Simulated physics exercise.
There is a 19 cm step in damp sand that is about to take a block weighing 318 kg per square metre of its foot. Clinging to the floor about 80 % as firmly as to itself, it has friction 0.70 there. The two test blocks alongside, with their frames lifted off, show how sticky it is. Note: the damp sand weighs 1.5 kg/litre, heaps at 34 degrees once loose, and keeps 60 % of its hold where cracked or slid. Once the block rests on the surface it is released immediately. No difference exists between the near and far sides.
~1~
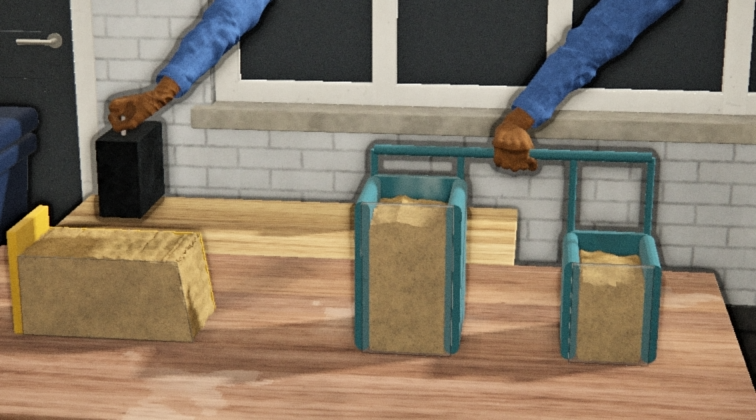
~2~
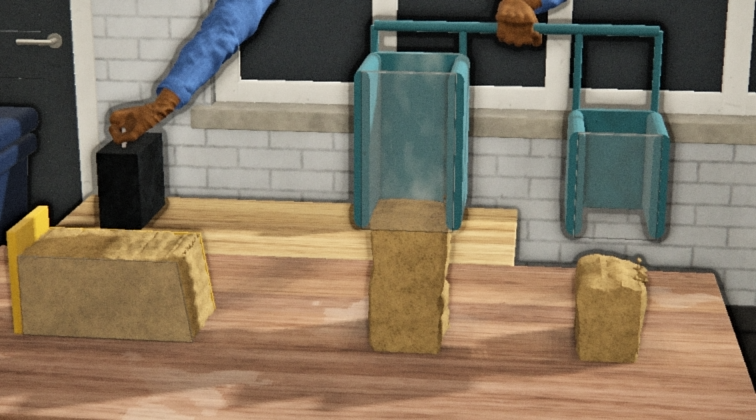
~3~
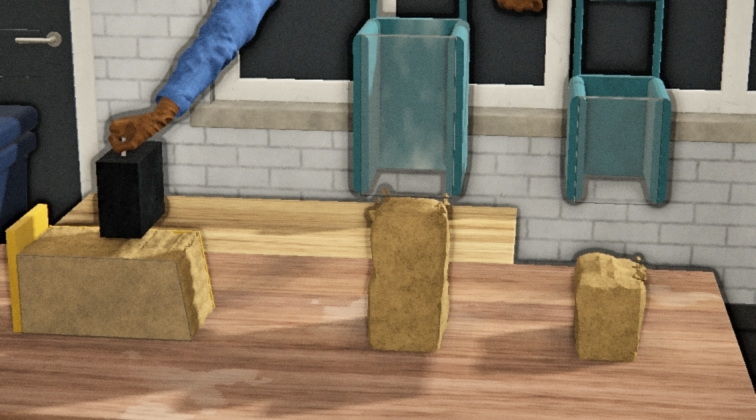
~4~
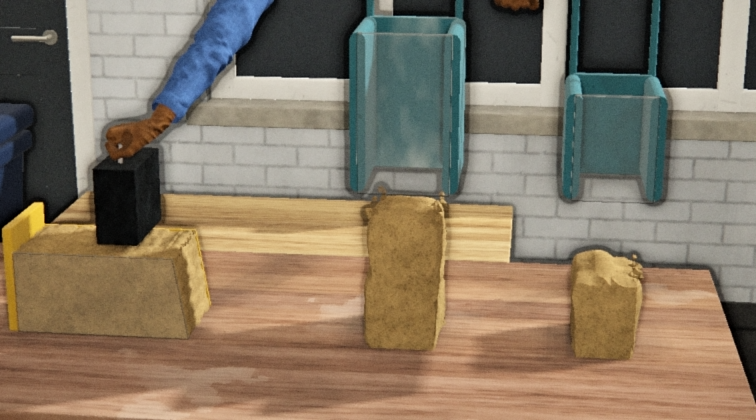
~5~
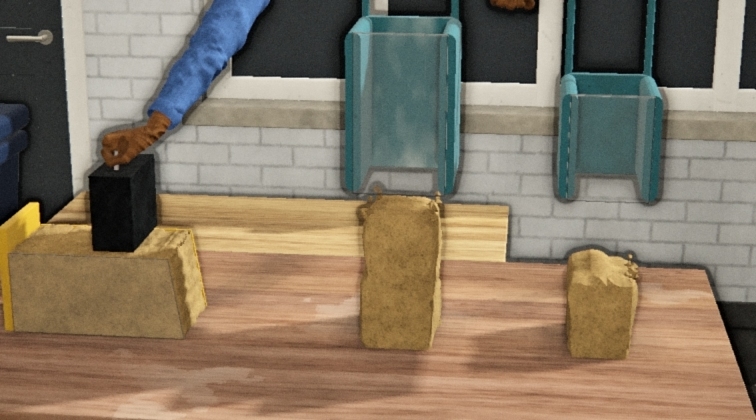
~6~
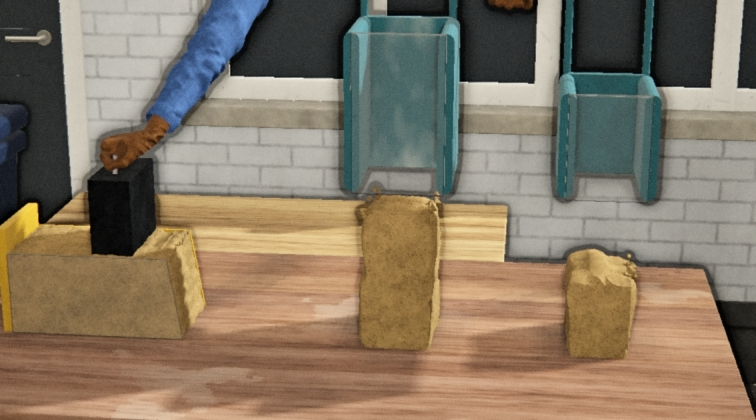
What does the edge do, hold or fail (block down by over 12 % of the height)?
The block is supported.
Another 0.17 s on from the sixth picture, the block is down by 1 % of the bank's height and stands upright.
Another 0.36 s on from the sixth picture, the block is down by 1 % of the bank's height and stands upright.
Another 0.55 s on from the sixth picture, the block is down by 1 % of the bank's height and stands upright.
Another 0.74 s on from the sixth picture, the block is down by 1 % of the bank's height and stands upright.
Another 1.06 s on from the sixth picture, at the end, the block is down by 1 % of the bank's height and stands upright.
